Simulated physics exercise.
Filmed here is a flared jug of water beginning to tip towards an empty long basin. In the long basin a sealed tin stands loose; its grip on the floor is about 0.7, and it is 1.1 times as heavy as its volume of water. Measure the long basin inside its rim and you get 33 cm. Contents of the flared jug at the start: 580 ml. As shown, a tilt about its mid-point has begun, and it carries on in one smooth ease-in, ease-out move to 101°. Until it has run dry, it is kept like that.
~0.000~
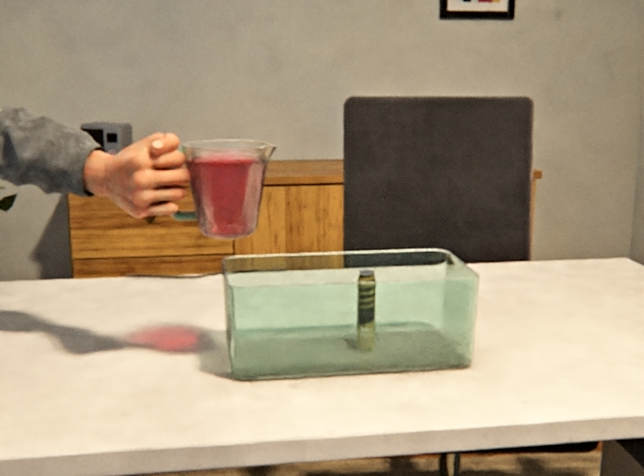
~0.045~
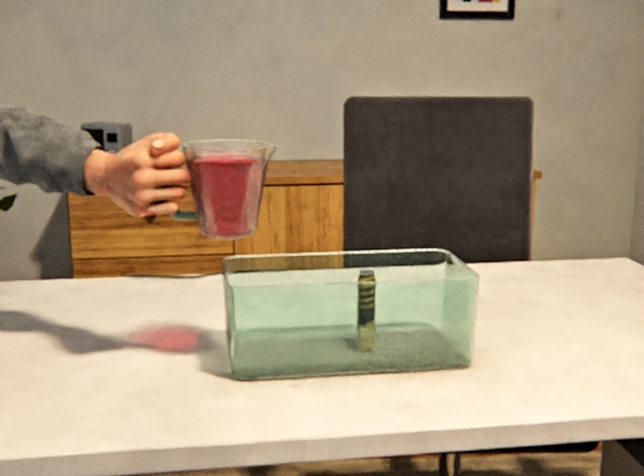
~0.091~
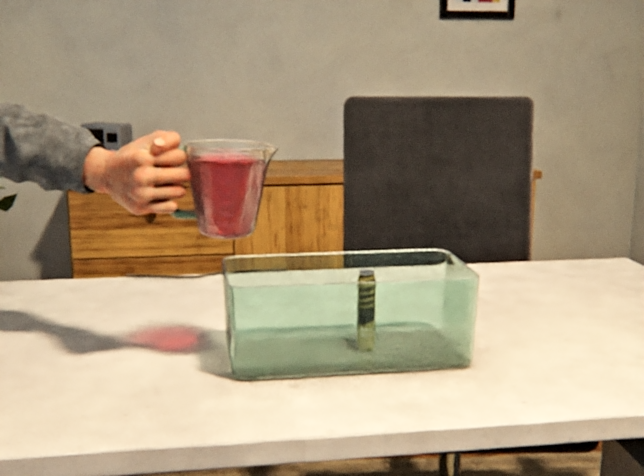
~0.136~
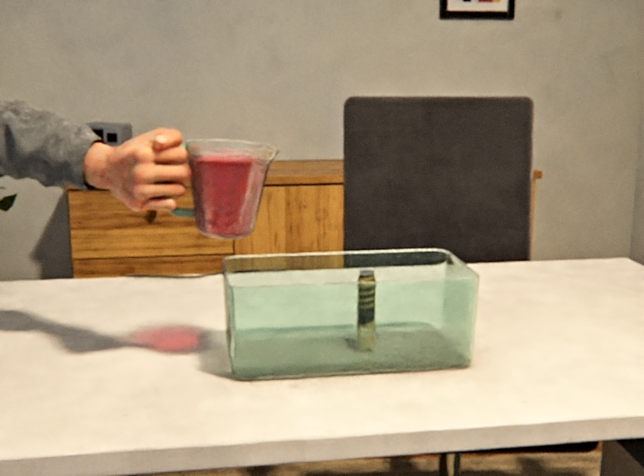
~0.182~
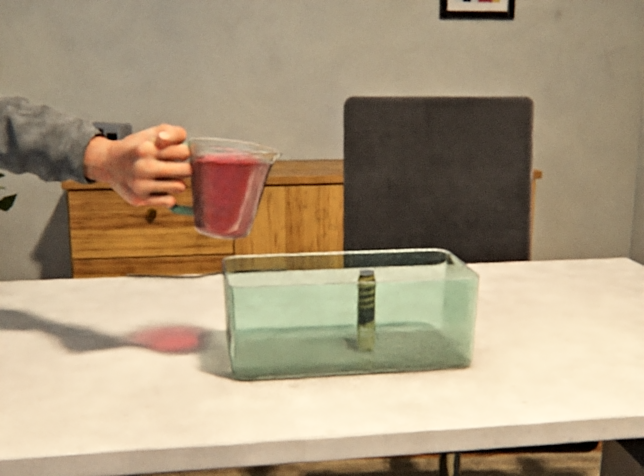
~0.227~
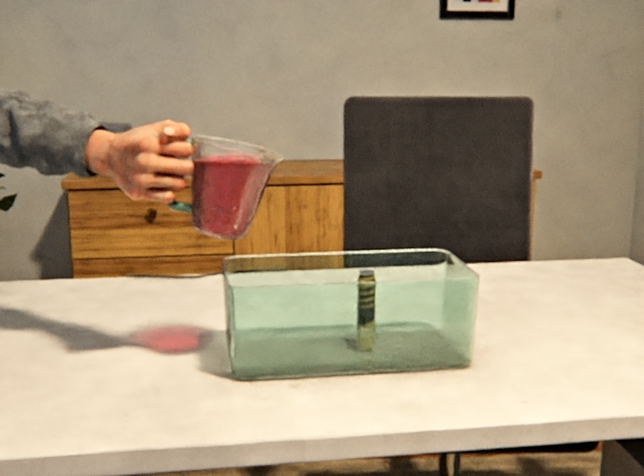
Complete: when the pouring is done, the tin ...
... is still on its feet.
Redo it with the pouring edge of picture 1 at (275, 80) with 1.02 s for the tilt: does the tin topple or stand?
Then it tips over.
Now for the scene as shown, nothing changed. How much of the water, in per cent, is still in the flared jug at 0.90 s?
Remaining share: Approx. 20 %.
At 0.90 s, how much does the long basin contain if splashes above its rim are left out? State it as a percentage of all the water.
My estimate is about 66 percent.
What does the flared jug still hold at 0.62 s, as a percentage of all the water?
Fraction remaining: Approx. 74 per cent.
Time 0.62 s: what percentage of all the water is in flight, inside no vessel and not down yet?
Roughly 18 percent.
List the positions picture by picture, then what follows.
The first picture shows tilt 0°; pouring edge (277, 145); surface from (188, 159) to (266, 157); the long basin's rim runs from (225, 273) to (462, 264); the tin's top is at (367, 275).
The second picture shows tilt 0°; pouring edge (277, 146); surface from (188, 158) to (266, 157).
The third picture shows tilt 2°; pouring edge (278, 147); surface from (189, 158) to (267, 158).
The fourth picture shows tilt 4°; pouring edge (280, 149); surface from (190, 157) to (268, 158).
The fifth picture shows tilt 8°; pouring edge (282, 152); surface from (193, 158) to (270, 160).
The sixth picture shows tilt 12°; pouring edge (284, 156); surface from (194, 159) to (274, 160).
By 0.62 s the tilt is 67° and 75 per cent is still to pour; the tin stands where it began.
By 0.90 s the tilt is 98° and 21 per cent is still to pour; the tin stands where it began.
By 1.20 s the tilt is 101° and 1 per cent is still to pour; the tin stands where it began.
By 1.52 s the tilt is 101° and 0 per cent is still to pour; the tin stands where it began.
At rest the tin stands where it began.
